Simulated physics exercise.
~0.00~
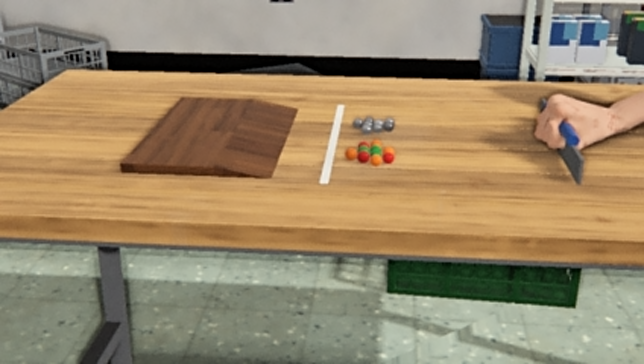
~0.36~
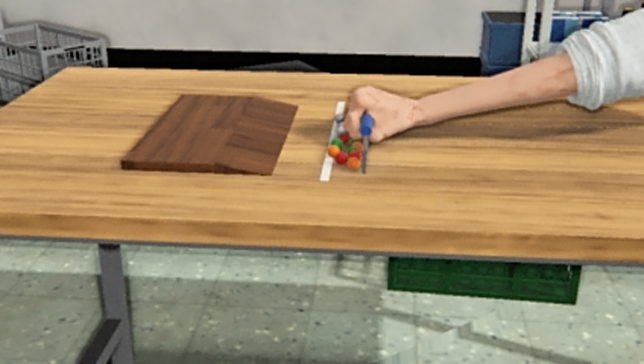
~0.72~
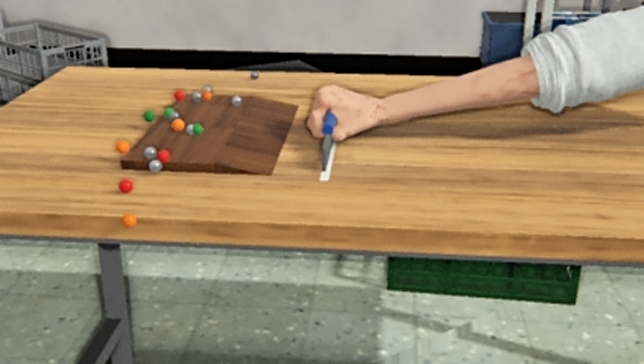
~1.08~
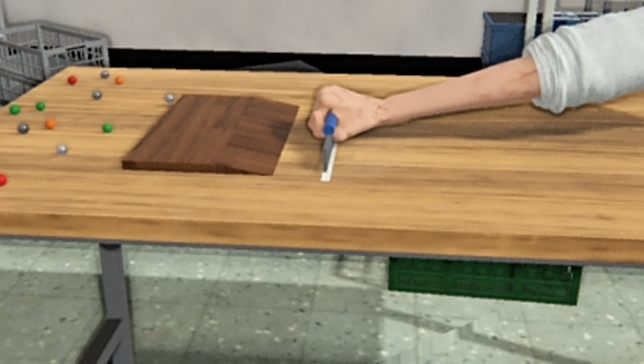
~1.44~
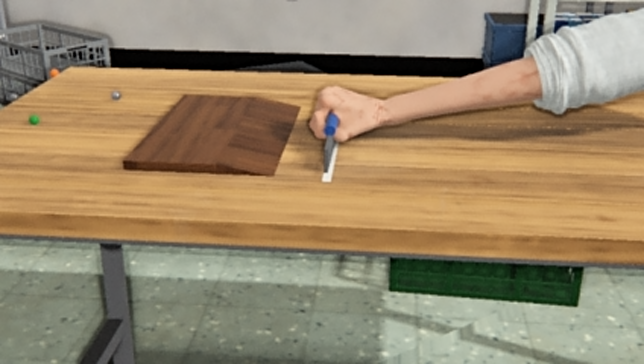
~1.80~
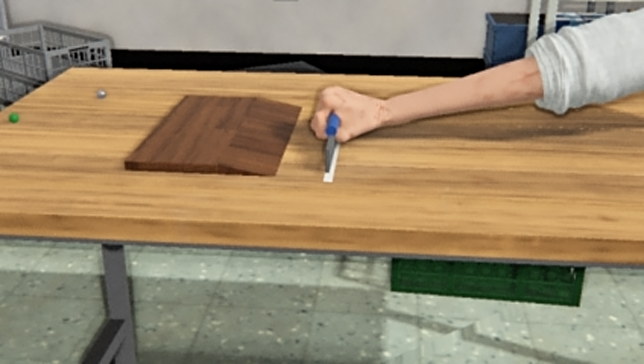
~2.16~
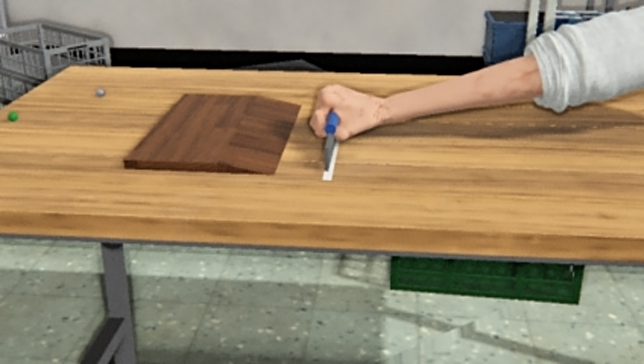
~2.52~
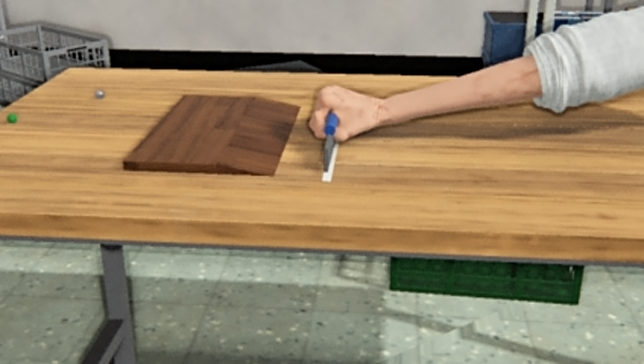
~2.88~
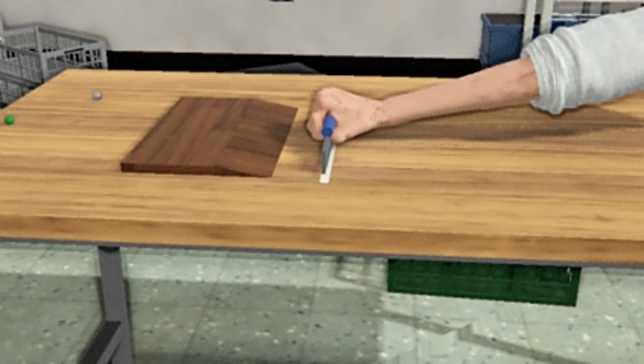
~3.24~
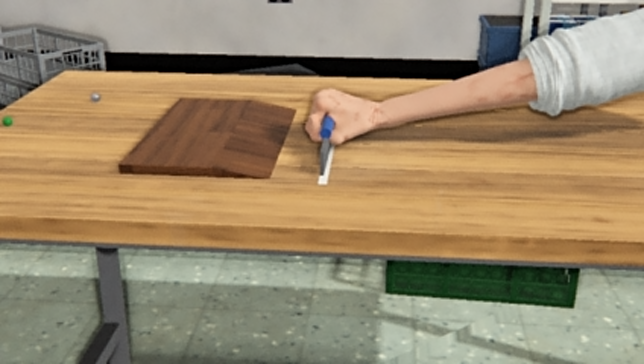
A hand holding a blue-handled scraper swept left across a wooden table to a white strip, knocking colourful and silvery balls over a dark sloping board, and they scattered beyond it until just a green one and a grey one remained in view.
